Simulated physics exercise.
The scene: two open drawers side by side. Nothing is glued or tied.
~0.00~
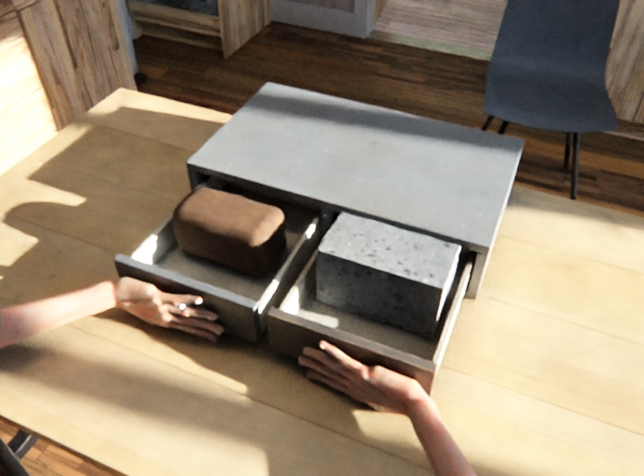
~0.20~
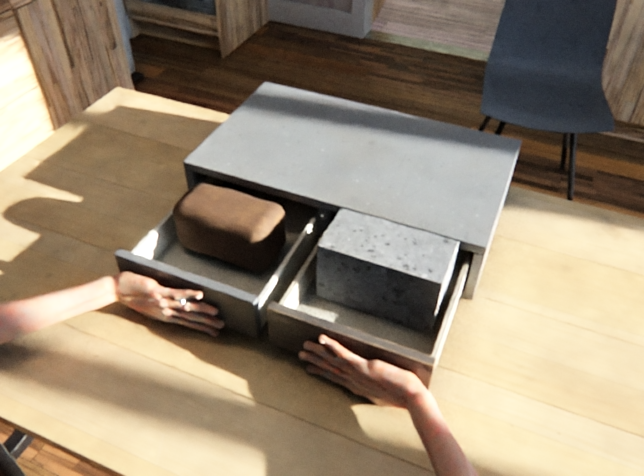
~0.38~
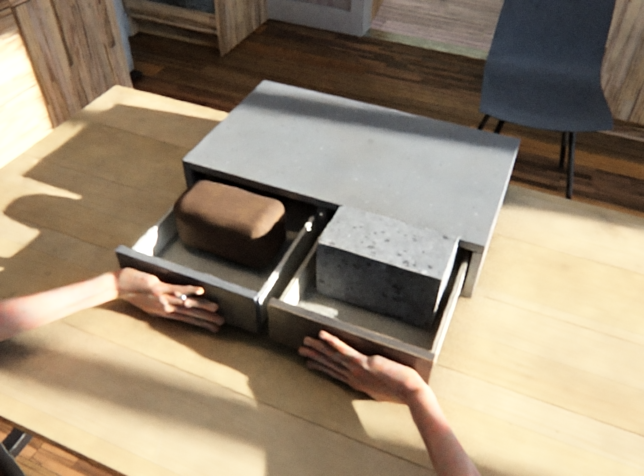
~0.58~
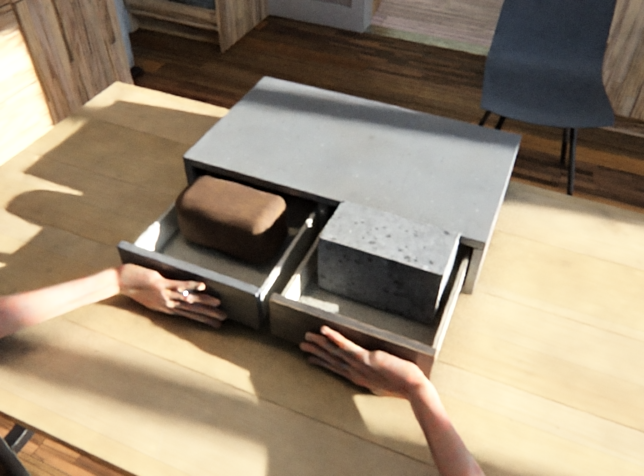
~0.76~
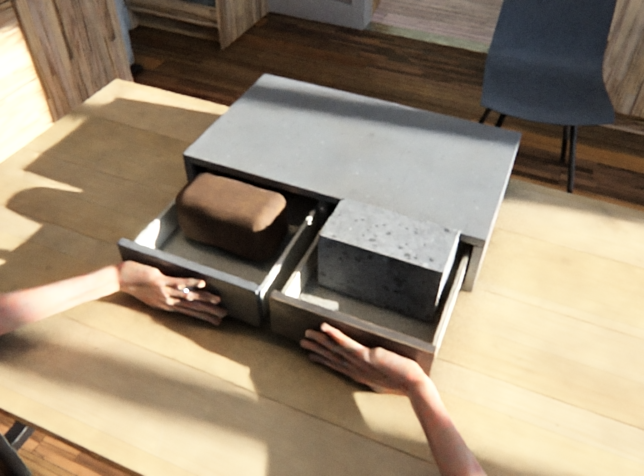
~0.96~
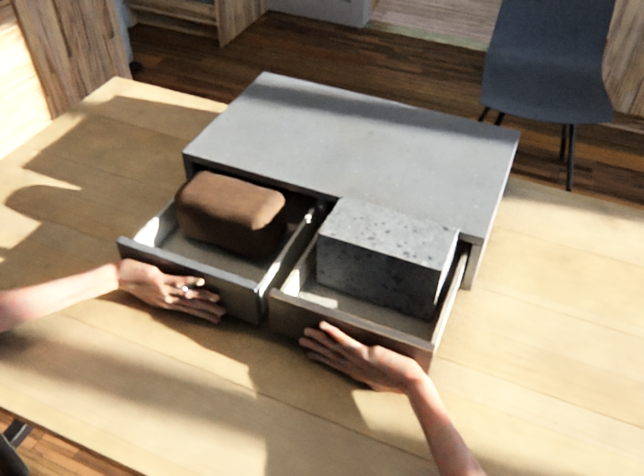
Two hands resting on the fronts of two wide-open drawers barely move, and the drawers stay open throughout. The left drawer holds a brown loaf and the right a speckled grey brick, in a grey chest on a sunlit wooden table, as the whole view drifts very slightly.
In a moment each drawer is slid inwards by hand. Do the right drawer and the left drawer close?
As it turns out, the right drawer jams and the left drawer jams.
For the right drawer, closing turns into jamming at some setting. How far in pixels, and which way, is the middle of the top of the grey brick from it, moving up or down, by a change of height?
Some 20 pixels, down.
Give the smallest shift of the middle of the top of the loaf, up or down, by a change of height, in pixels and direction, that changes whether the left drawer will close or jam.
A shift of 12 pixels, going down.
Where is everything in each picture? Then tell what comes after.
Right drawer (382, 286) wide open; left drawer (233, 239) wide open; loaf (231, 230), in the first picture.
Left drawer (233, 235) wide open; grey brick (385, 270), in the second picture.
Right drawer (381, 278) wide open; chest (354, 176), in the third picture.
Left drawer (235, 228) wide open; loaf (233, 218), in the fourth picture.
Right drawer (382, 272) wide open; grey brick (386, 259), in the fifth picture.
Right drawer (381, 270) wide open; left drawer (234, 223) wide open; chest (354, 168), in the sixth picture.
After 1.24 s, right drawer starting in; left drawer starting in.
After 1.38 s, right drawer stopped, still ajar; left drawer starting in.
After 1.52 s, right drawer stopped, still ajar; left drawer about half in.
At rest (2.4 s), the right drawer stays ajar; the left drawer stays ajar.
